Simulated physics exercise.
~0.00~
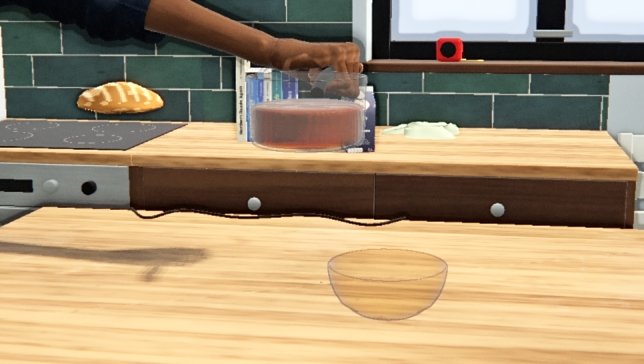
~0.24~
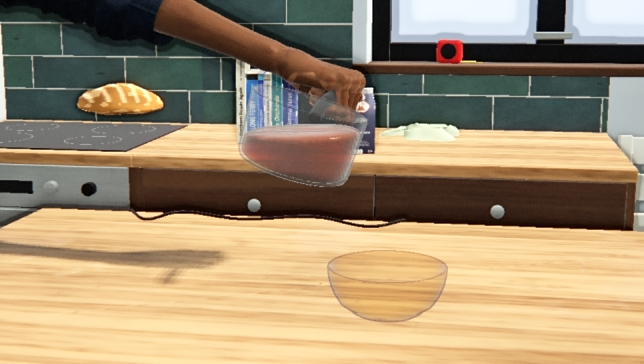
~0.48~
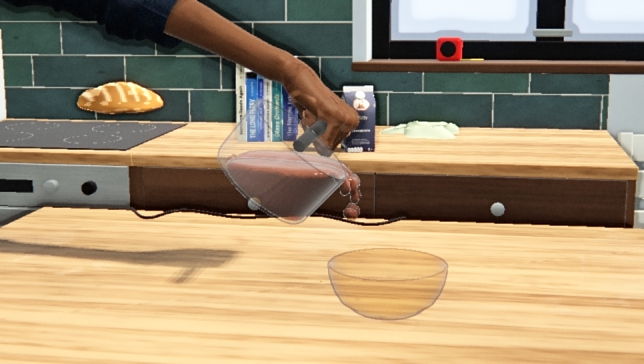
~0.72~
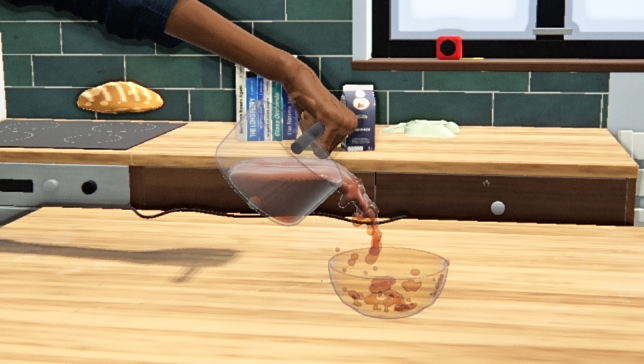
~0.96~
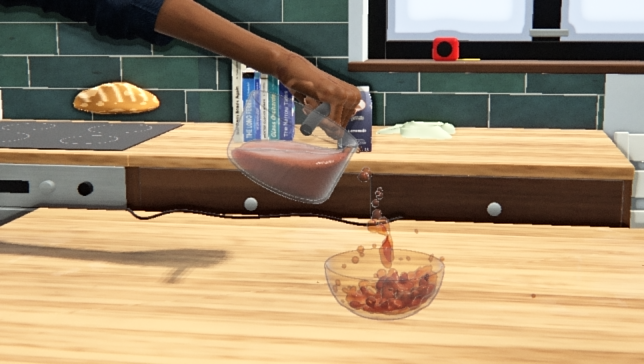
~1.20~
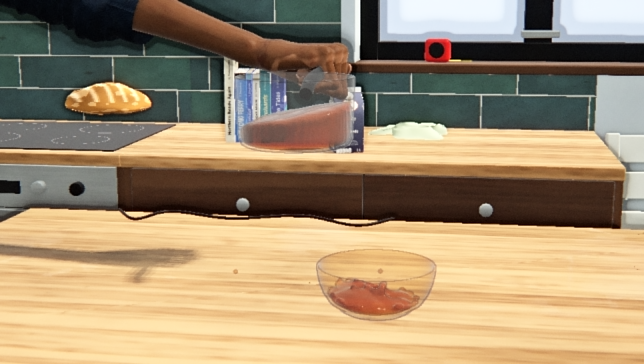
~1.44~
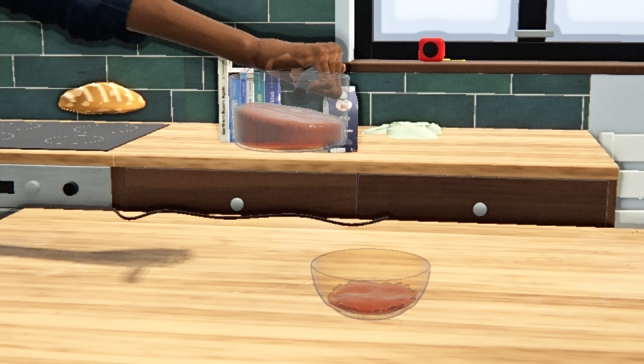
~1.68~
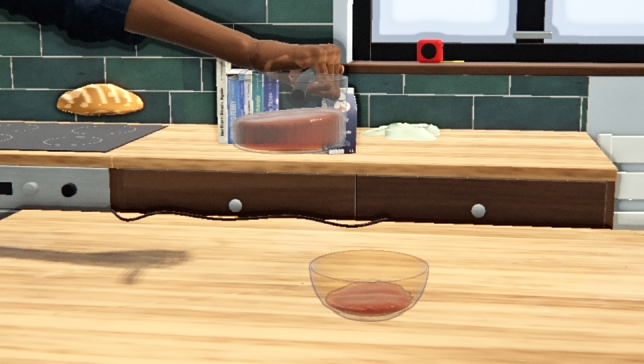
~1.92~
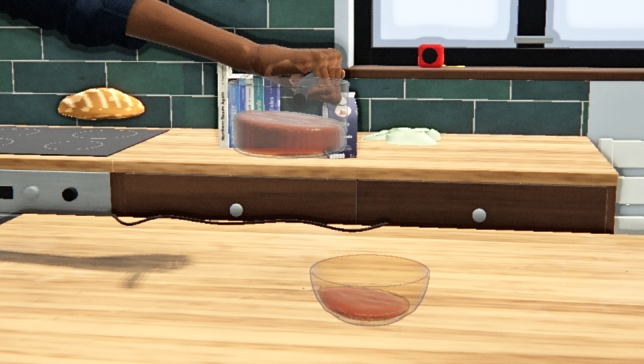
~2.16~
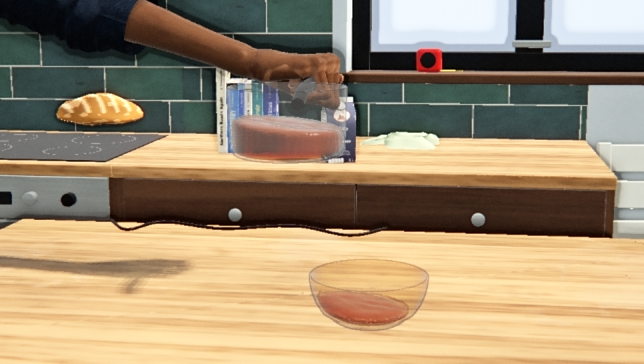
Reddish tea pouring from a clear pot tilted by a hand into an empty glass bowl, leaving a shallow pool inside.
